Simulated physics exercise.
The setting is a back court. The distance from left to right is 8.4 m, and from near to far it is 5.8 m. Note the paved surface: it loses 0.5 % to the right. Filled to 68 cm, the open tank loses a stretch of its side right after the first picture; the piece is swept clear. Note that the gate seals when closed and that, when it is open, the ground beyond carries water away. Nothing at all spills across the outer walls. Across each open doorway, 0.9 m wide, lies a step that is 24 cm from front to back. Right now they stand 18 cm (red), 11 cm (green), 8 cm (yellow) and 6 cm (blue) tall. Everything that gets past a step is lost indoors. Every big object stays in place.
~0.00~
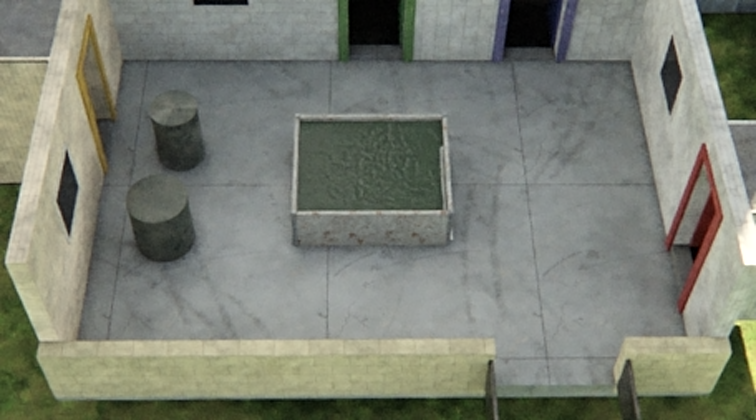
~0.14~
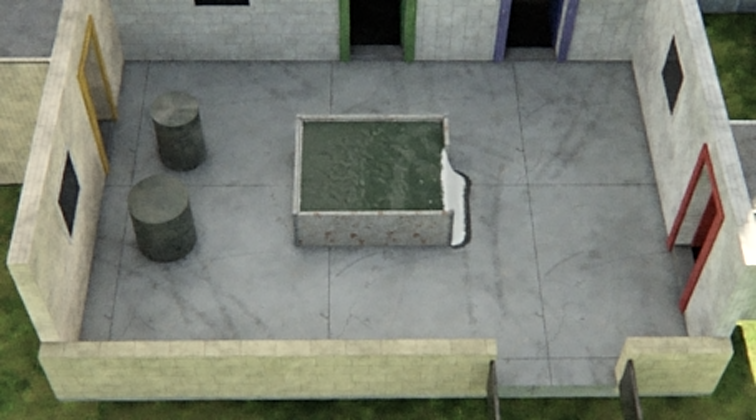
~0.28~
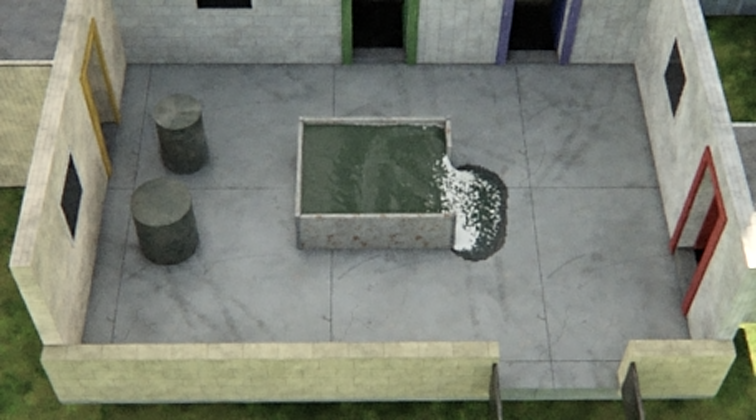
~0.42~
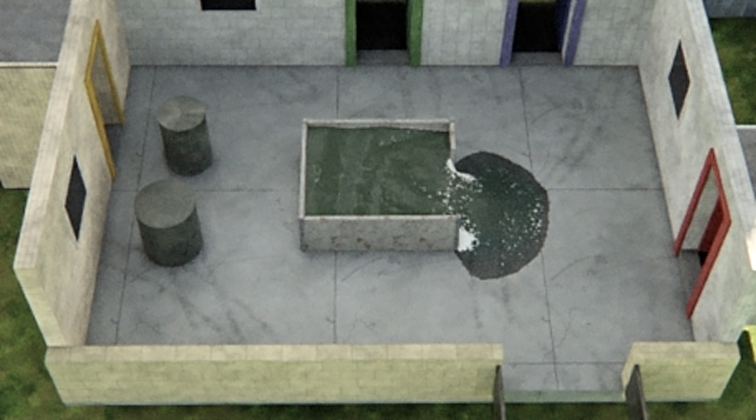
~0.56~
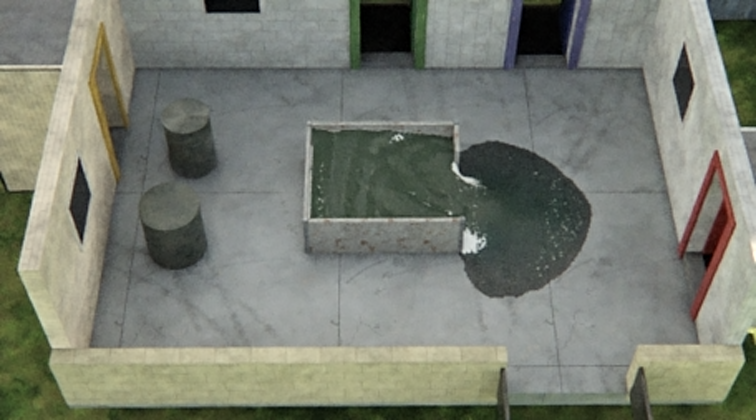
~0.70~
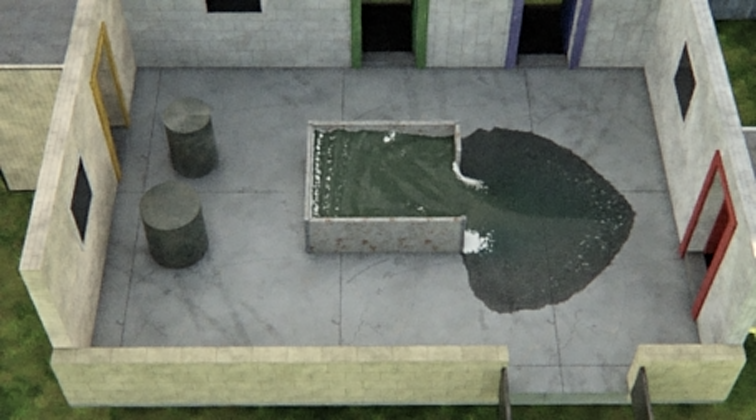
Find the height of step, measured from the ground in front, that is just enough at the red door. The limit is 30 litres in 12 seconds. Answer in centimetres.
Roughly 20 cm is just enough.
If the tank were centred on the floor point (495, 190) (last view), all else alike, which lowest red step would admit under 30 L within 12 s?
Close to 19 cm would do it.
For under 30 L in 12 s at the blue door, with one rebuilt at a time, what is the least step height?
At blue, roughly 6.5 cm.
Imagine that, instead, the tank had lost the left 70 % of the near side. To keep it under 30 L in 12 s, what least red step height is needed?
A height of around 9.0 cm.
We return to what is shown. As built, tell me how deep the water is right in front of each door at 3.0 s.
Depths in cm: Red 23, green 0, yellow 0, blue 6.
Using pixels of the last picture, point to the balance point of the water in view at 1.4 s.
Around (450, 209).
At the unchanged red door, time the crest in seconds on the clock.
About 2.2 seconds.
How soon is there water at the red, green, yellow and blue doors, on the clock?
Reading them off: Red 1.1 s, then green 4.0 s, then yellow 8.0 s, then blue 2.6 s.
After 1.4 s water covers 25 % of the floor, deepest (38 cm) near (464, 226); 24 cm at the red door, 0 litres in over its 18 cm step.
After 3.0 s water covers 30 % of the floor, deepest (31 cm) near (700, 376); 23 cm at the red door, 39 litres in over its 18 cm step.
After 12.0 s water covers 100 % of the floor, deepest (8 cm) near (641, 84); 6 cm at the red door, 49 litres in over its 18 cm step.
At the red door as built, the water arrived by 1.2 s and peaked near 28 cm at 2.2 s.
Run again over the same 12 s with other heights there, 44 litres in over 18.5 cm, 5 litres over 25 cm. The limit of 30 litres is kept from about 20 cm up.
